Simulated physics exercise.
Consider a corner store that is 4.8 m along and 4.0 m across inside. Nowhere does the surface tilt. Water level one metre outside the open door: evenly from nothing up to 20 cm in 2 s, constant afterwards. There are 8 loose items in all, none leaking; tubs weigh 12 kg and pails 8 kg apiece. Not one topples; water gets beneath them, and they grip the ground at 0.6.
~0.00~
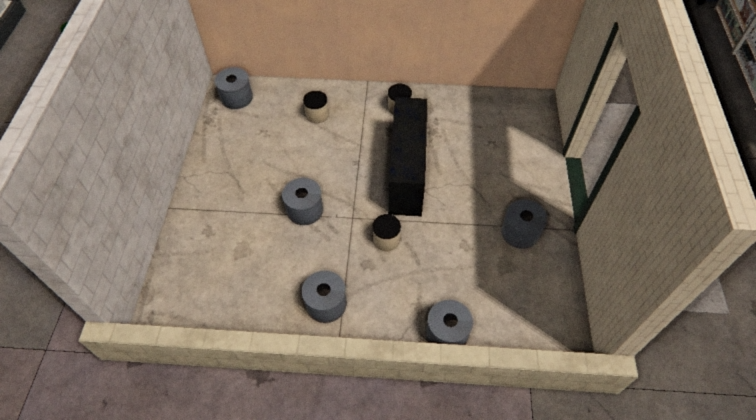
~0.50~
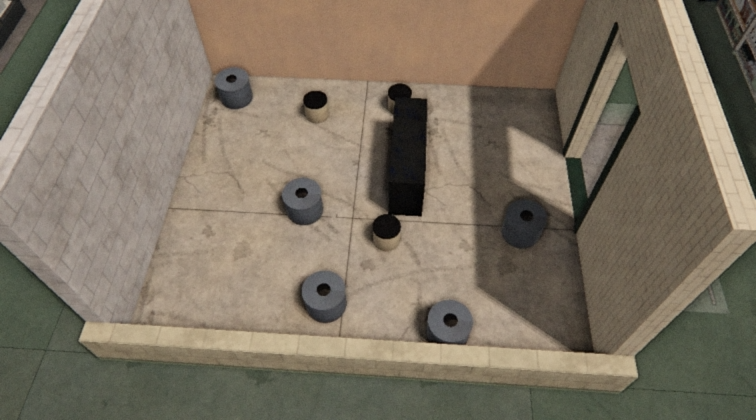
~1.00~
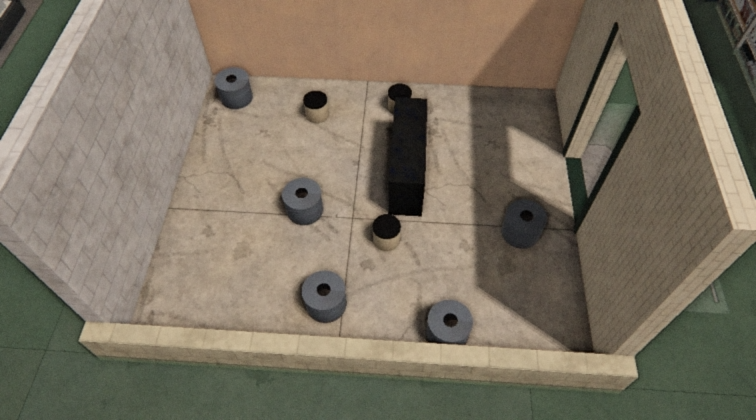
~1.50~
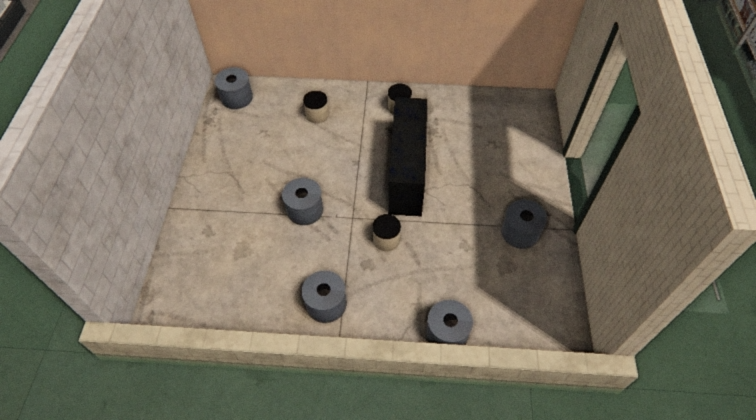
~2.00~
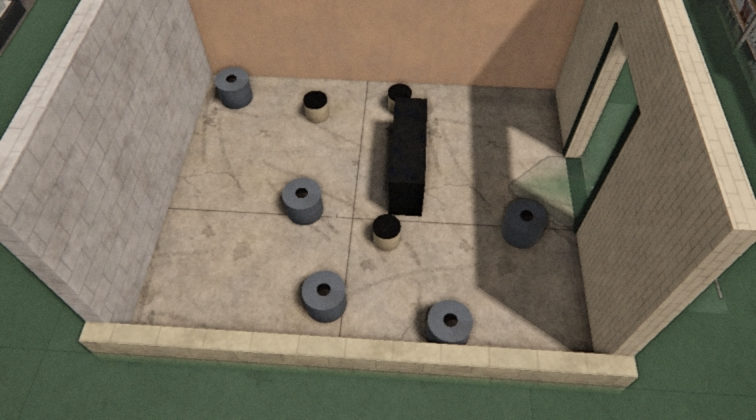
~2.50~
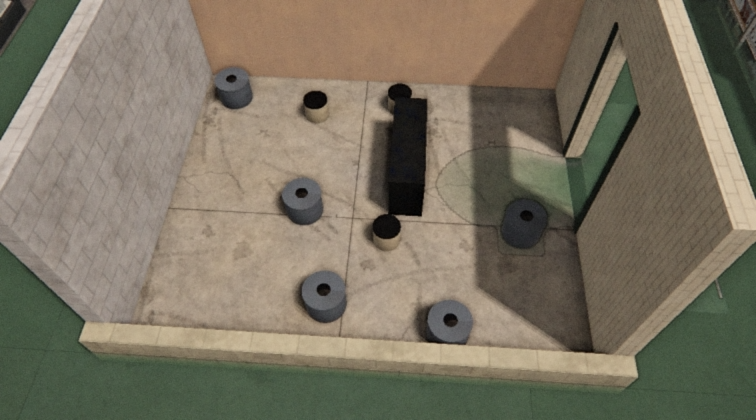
In a small walled room with a bare tan floor, grey and tan cylinders stand around a long black block. Green water spreads over the ground outside the walls, then slips in through the doorway at right and widens into a shallow, rounded patch, while the objects stay still.
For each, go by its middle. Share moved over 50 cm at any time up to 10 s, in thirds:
The fraction does not reach a third.
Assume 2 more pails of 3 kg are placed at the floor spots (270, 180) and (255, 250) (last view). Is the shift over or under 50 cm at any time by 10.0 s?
Note: Item 1 below threshold; item 2 below threshold.
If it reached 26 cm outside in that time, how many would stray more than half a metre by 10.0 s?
With that change, 4 of them.
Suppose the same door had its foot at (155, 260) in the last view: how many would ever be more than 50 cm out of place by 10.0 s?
That gives 3 of them.
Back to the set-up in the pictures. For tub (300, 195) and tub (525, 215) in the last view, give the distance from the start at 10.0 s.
0 cm, 50 cm.
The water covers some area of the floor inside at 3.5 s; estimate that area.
Some 5.0 m2 of it.
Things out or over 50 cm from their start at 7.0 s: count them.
0.
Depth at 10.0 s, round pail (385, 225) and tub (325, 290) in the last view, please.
Some 5 cm at the first, some 5 cm at the second.
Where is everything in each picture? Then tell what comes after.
In the first frame, a tub at (527, 216), on the bottom; a pail at (315, 99), on the bottom; 0.0 m2 under water; 0 of 8 have shifted.
In the second frame, a tub at (527, 216) rests on the ground; a pail at (315, 99), on the bottom; 0.0 m2 under water; 0 of 8 have shifted.
In the third frame, a tub at (527, 216) rests on the ground; a pail at (315, 99) rests on the ground; 0.0 m2 under water; 0 of 8 have shifted.
In the fourth frame, a tub at (527, 216) rests on the ground; a pail at (315, 99) rests on the ground; water covers 0.0 m2; 0 of 8 have shifted.
In the fifth frame, a tub at (527, 216), on the bottom; a pail at (315, 99), on the bottom; 0.5 m2 under water; 0 of 8 have shifted.
In the sixth frame, a tub at (527, 216), on the bottom; a pail at (315, 99) rests on the ground; water covers 1.6 m2; 0 of 8 have shifted.
After 3.5 s 0 of 8 are over 50 cm from their spots; 0 afloat.
After 4.5 s 0 of 8 are over 50 cm from their spots; 0 afloat.
After 7.0 s 0 of 8 are over 50 cm from their spots; 0 afloat.
After 10.0 s 1 of 8 are over 50 cm from their spots, and 1 have been at some point; 1 afloat.
